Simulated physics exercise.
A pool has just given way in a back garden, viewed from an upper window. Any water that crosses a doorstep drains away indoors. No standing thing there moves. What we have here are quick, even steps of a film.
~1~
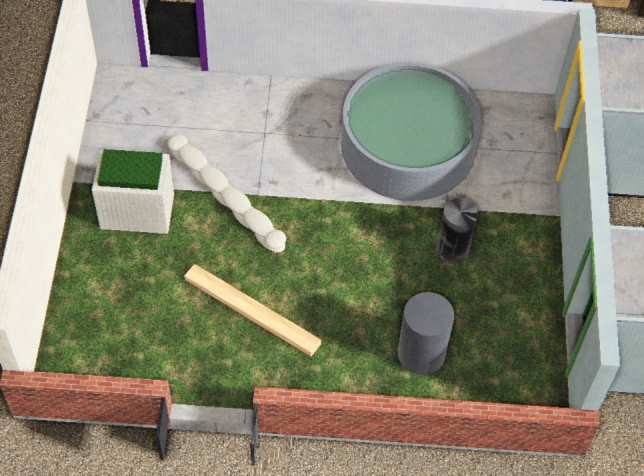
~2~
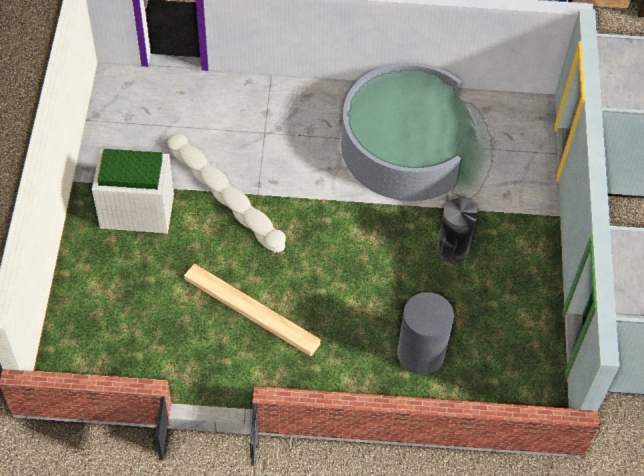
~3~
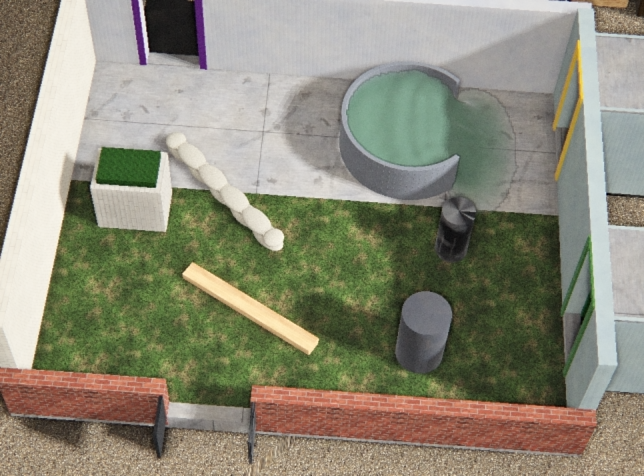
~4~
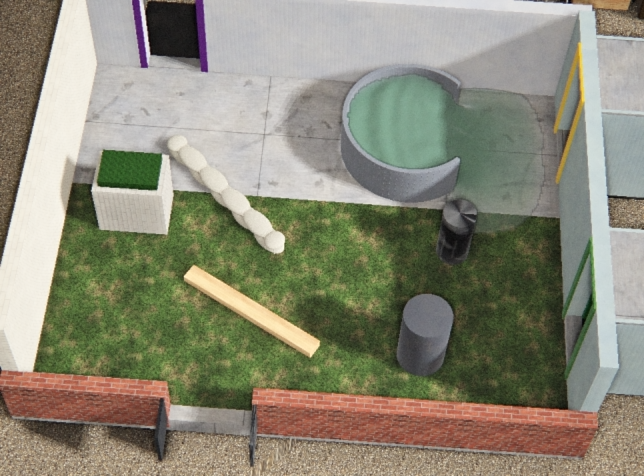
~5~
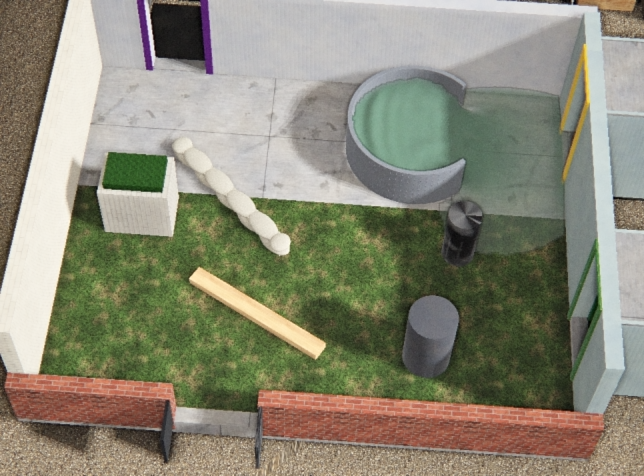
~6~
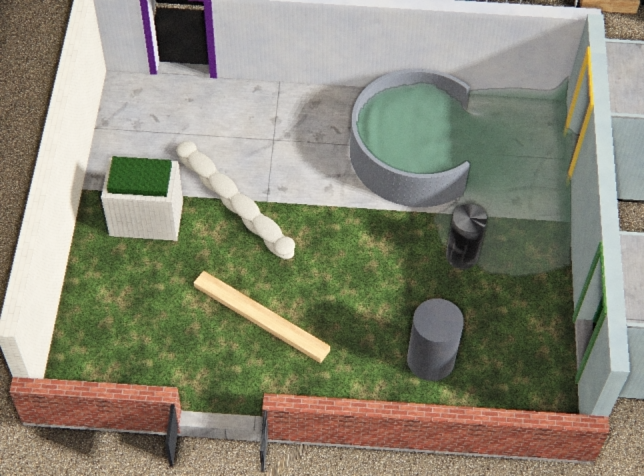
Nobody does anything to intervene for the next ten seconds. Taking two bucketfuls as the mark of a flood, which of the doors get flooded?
The green door stays below the mark, the purple door stays below the mark, the yellow door gets flooded.
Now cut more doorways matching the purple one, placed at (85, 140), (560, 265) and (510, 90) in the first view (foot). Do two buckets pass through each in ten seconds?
Taking each in turn: Runs below, then runs above, then runs above.
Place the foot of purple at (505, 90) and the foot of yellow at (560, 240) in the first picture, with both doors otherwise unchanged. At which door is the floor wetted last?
Looks like the green one.
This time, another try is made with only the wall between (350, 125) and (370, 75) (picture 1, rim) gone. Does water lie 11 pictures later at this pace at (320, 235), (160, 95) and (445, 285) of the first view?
First unwetted, second soaked, third unwetted.
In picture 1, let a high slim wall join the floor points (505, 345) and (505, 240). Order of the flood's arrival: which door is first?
Answer: The yellow-painted one.
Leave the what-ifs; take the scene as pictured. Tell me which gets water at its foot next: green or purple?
Answer: The green-painted one.
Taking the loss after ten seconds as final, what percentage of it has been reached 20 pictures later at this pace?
I'd put it at 90 per cent.
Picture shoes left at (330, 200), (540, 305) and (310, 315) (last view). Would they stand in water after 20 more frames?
Point by point: Not yet wet, inundated, not yet wet.
A moment on, water covers 15 % of the floor; the green door not reached, the purple door not reached, the yellow door far over two buckets in.
Next, water covers 20 % of the floor; the green door wet at the sill, nothing in, the purple door not reached, the yellow door far over two buckets in.
Then, water covers 35 % of the floor; the green door wet at the sill, nothing in, the purple door not reached, the yellow door far over two buckets in.
Later, water covers 55 % of the floor; the green door wet at the sill, nothing in, the purple door wet at the sill, nothing in, the yellow door far over two buckets in.
In the end, water covers 75 % of the floor; the green door wet at the sill, nothing in, the purple door wet at the sill, nothing in, the yellow door far over two buckets in.
